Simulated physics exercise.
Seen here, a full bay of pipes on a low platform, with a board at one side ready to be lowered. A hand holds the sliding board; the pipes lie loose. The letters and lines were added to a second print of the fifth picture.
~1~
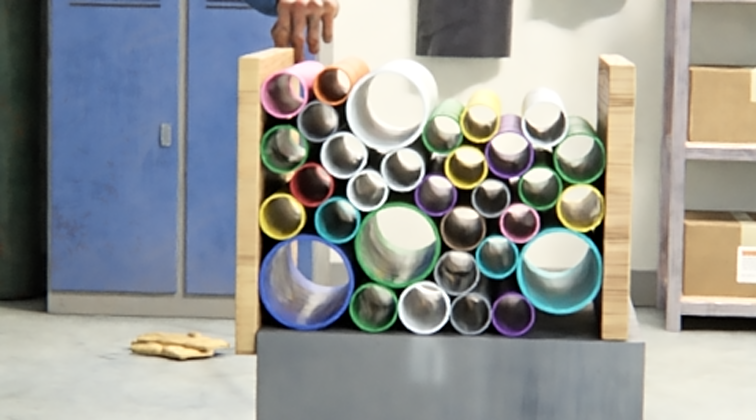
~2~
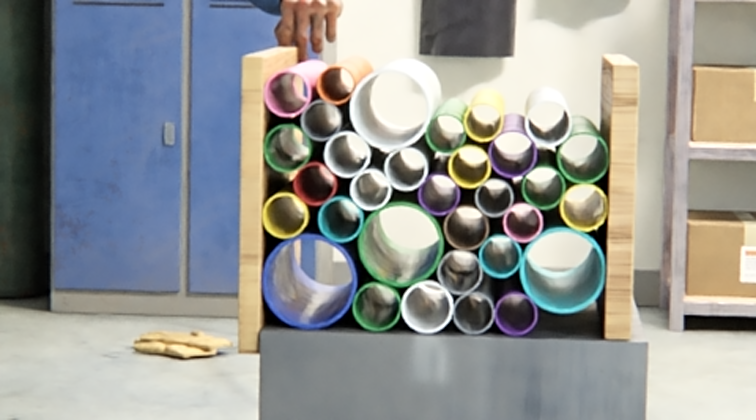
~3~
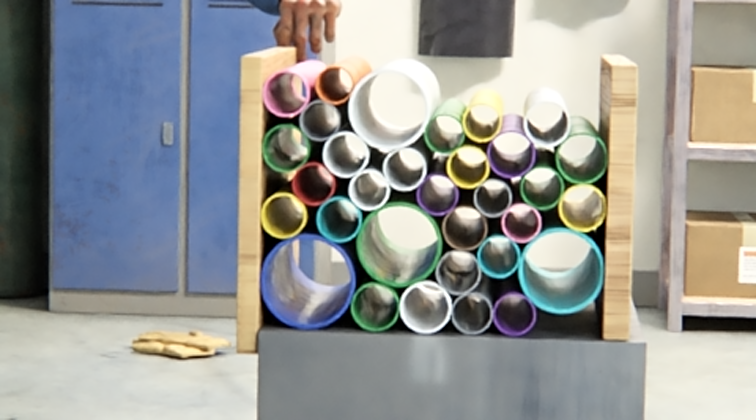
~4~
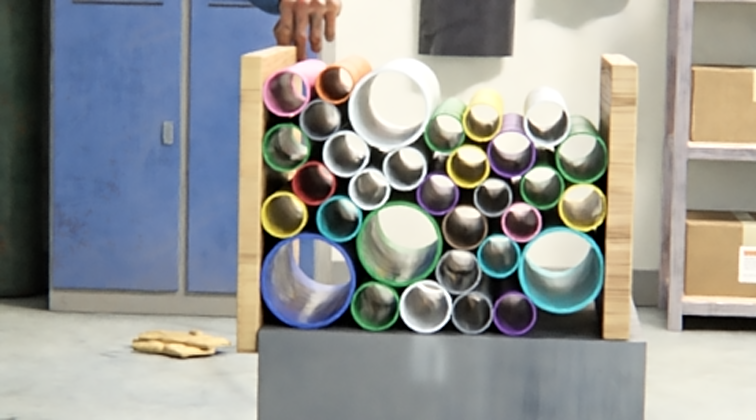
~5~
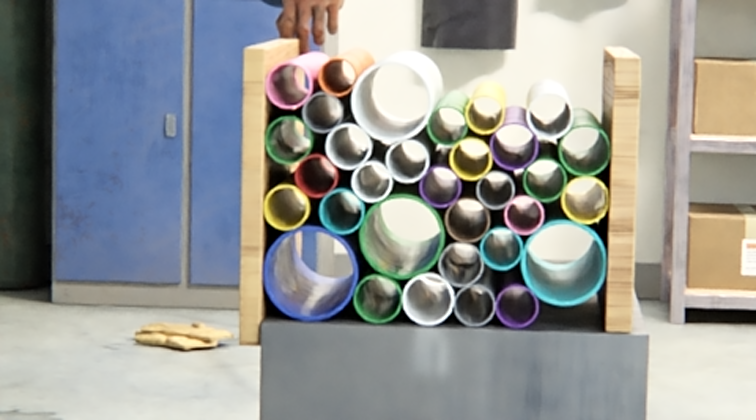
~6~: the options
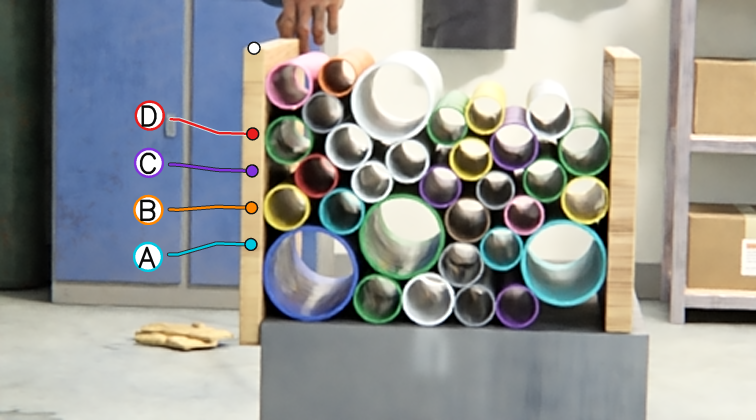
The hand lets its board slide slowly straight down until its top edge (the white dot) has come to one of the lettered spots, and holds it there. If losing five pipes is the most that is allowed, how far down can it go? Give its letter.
It can be let down to B.
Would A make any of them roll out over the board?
At A: Yes.
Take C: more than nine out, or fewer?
Fewer than nine.
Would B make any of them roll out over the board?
Yes.
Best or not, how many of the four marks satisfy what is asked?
Three of the four.
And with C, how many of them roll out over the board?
It comes to one.
On the marked copy, A at (251, 244); B at (251, 208); C at (252, 171); D at (252, 134); the white dot at (254, 48).
Taking B. A third of the way, top of the board (265, 121).
Two thirds of the way, top of the board (264, 205).
When it is over, top of the board (264, 207), four out over the board.
As for the rest, A more than five out over the board; C one out over the board; D one out over the board.
